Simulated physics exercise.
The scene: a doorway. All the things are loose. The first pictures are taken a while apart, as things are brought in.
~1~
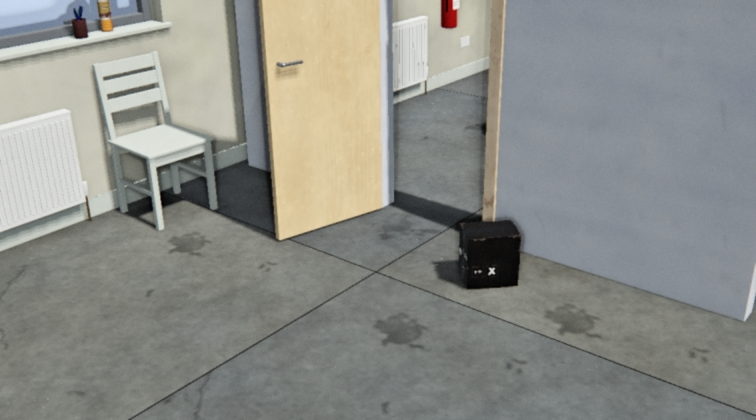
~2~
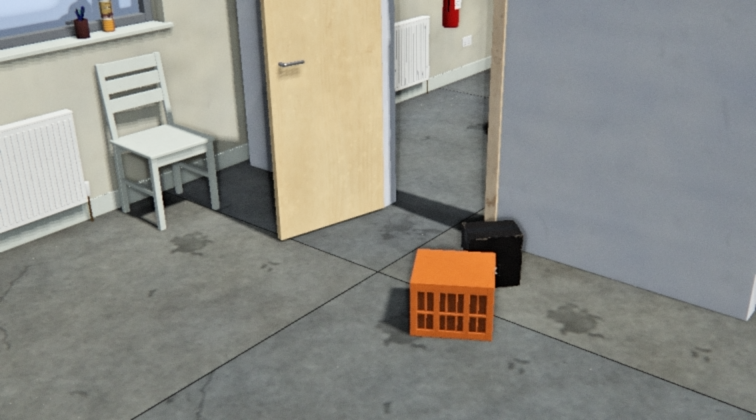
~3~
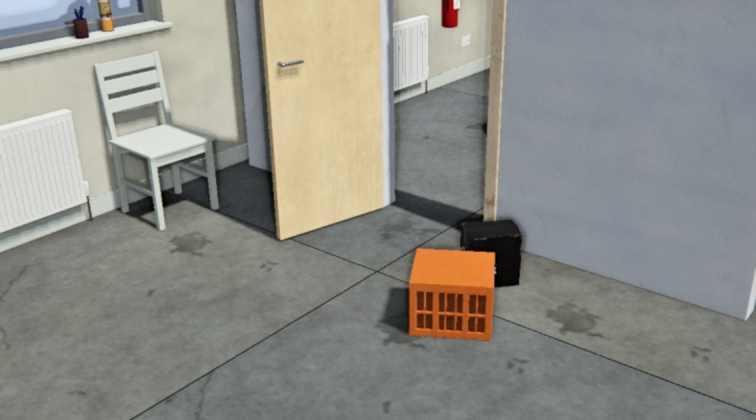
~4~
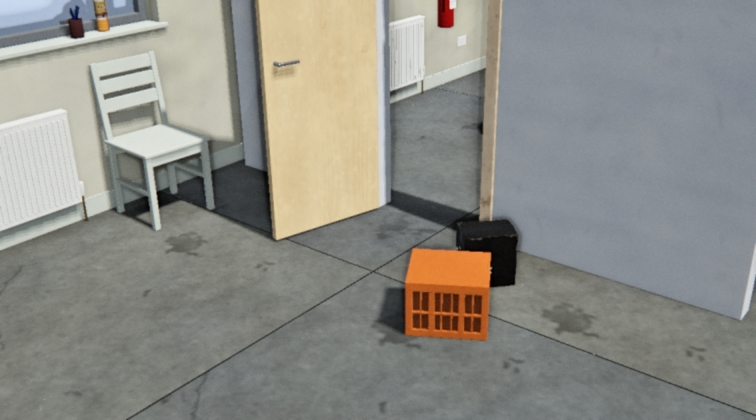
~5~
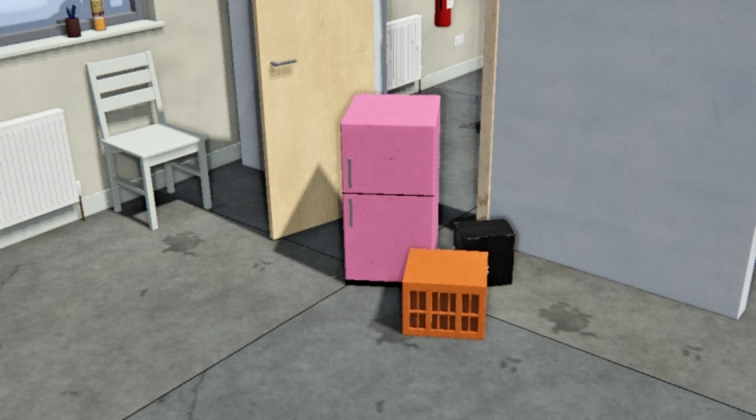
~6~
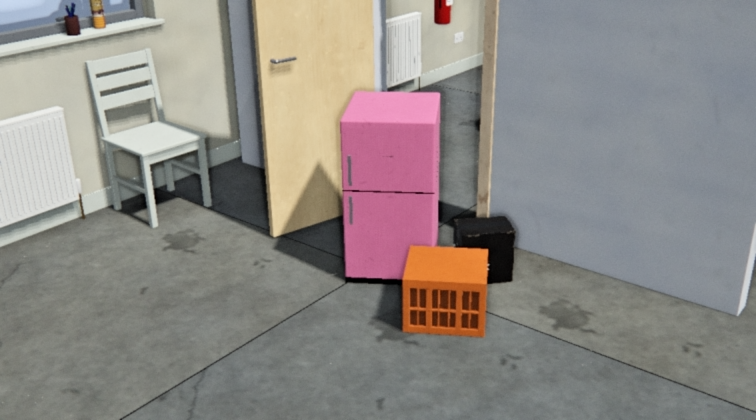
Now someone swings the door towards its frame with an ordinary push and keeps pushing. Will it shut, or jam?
Here the door stops short.
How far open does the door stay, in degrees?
About 65°.
Then, 0.70 s on from there, door 94° open.
Then, 1.10 s on from there, door 82° open.
Then, 1.50 s on from there, door 69° open.
In the end, door 64° open; all 3 unmoved. At the end, from the last picture's camera, pink appliance near (394, 187).
